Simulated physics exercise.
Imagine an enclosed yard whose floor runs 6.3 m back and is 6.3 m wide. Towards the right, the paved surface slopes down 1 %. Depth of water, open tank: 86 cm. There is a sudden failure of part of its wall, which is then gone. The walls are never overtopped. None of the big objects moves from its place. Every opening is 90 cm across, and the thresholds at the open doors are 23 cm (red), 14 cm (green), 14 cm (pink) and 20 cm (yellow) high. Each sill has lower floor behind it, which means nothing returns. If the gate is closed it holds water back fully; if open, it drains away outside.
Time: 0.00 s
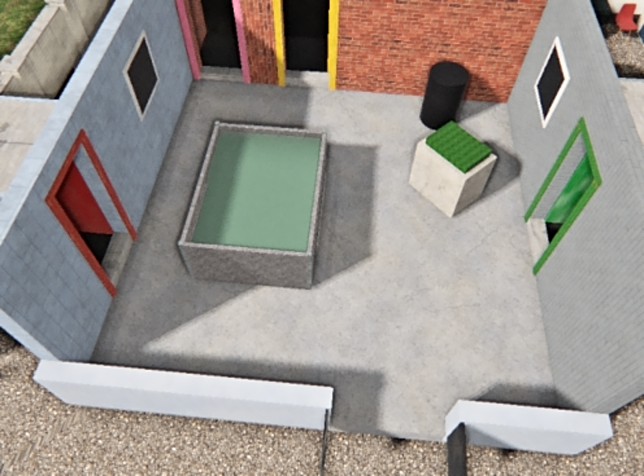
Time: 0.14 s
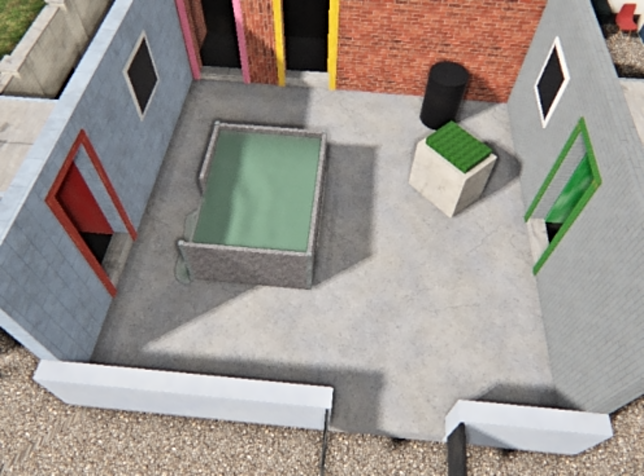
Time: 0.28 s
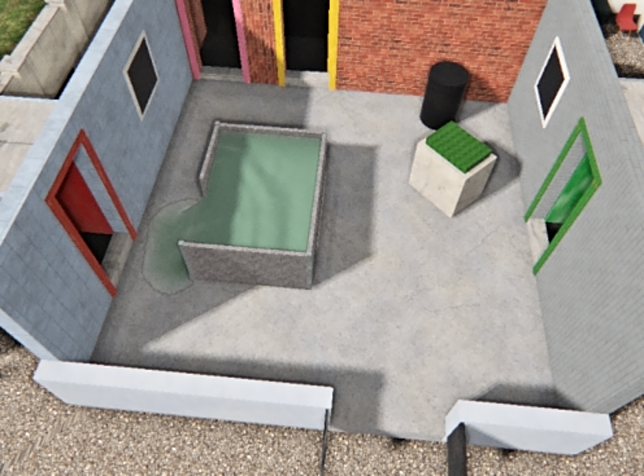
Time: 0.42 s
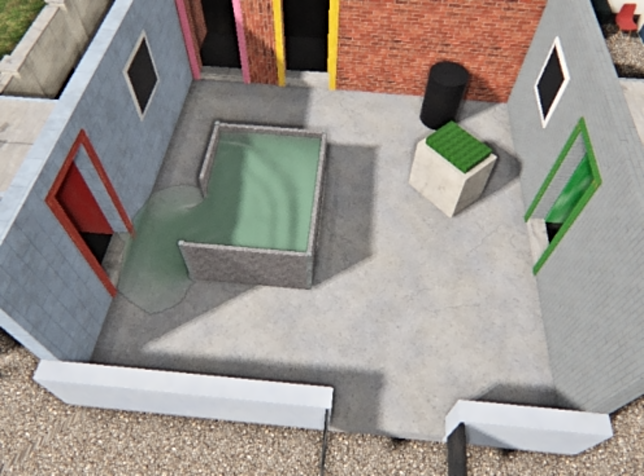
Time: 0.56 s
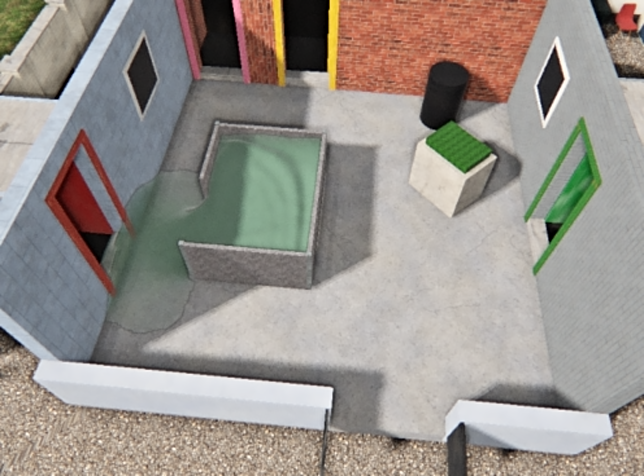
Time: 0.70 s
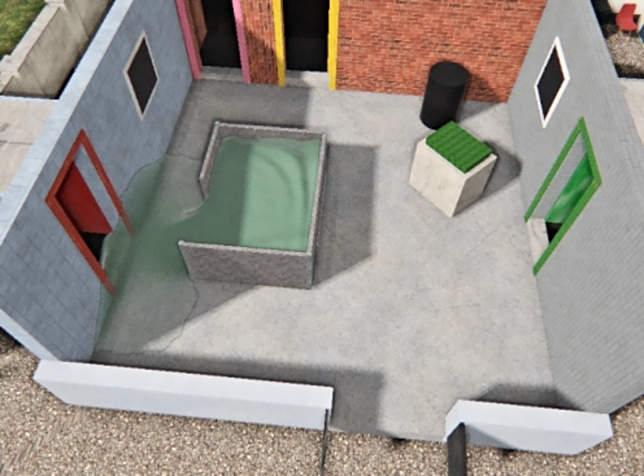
Green water pouring through a gap in the left side of a low-walled tank, spreading across paving to the red-framed doorway.
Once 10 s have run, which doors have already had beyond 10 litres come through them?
After 10 s: The red door already has; the green door has not yet; the pink door already has; the yellow door has not yet.
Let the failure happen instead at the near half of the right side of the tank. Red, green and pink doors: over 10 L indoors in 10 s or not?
The red door comes out less than that, the green door more than that and the pink door less than that.
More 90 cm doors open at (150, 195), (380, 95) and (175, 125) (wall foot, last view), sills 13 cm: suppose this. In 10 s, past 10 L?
In sequence the answers are more than that, less than that and less than that.
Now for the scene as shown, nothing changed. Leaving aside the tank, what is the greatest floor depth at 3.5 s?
Max around 32 cm.
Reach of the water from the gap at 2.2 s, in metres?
Some 4.0 metres from the gap.
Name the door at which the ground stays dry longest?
Last: Green.
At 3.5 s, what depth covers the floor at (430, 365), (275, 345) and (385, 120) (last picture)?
Taking the spots in order: 4 cm, 6 cm, 3 cm.
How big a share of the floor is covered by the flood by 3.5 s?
Close to 65 in a hundred.
After 1.4 s water covers 20 % of the floor and is deepest (61 cm) near (84, 380); red door 56 cm at the sill, 167 L in, green door not reached, pink door not reached, yellow door not reached.
After 2.2 s water covers 35 % of the floor and is deepest (49 cm) near (84, 380); red door 43 cm at the sill, 325 L in, green door not reached, pink door 23 cm at the sill, 13 L in, yellow door 7 cm at the sill, 0 L in.
After 3.5 s water covers 65 % of the floor and is deepest (32 cm) near (84, 380); red door 29 cm at the sill, 407 L in, green door not reached, pink door 21 cm at the sill, 66 L in, yellow door 10 cm at the sill, 0 L in.
After 6.0 s water covers 90 % of the floor and is deepest (20 cm) near (89, 367); red door 16 cm at the sill, 419 L in, green door 10 cm at the sill, 0 L in, pink door 13 cm at the sill, 89 L in, yellow door 8 cm at the sill, 0 L in.
After 10.0 s water covers 95 % of the floor and is deepest (22 cm) near (520, 193); red door 8 cm at the sill, 419 L in, green door 12 cm at the sill, 0 L in, pink door 6 cm at the sill, 89 L in, yellow door 5 cm at the sill, 0 L in.
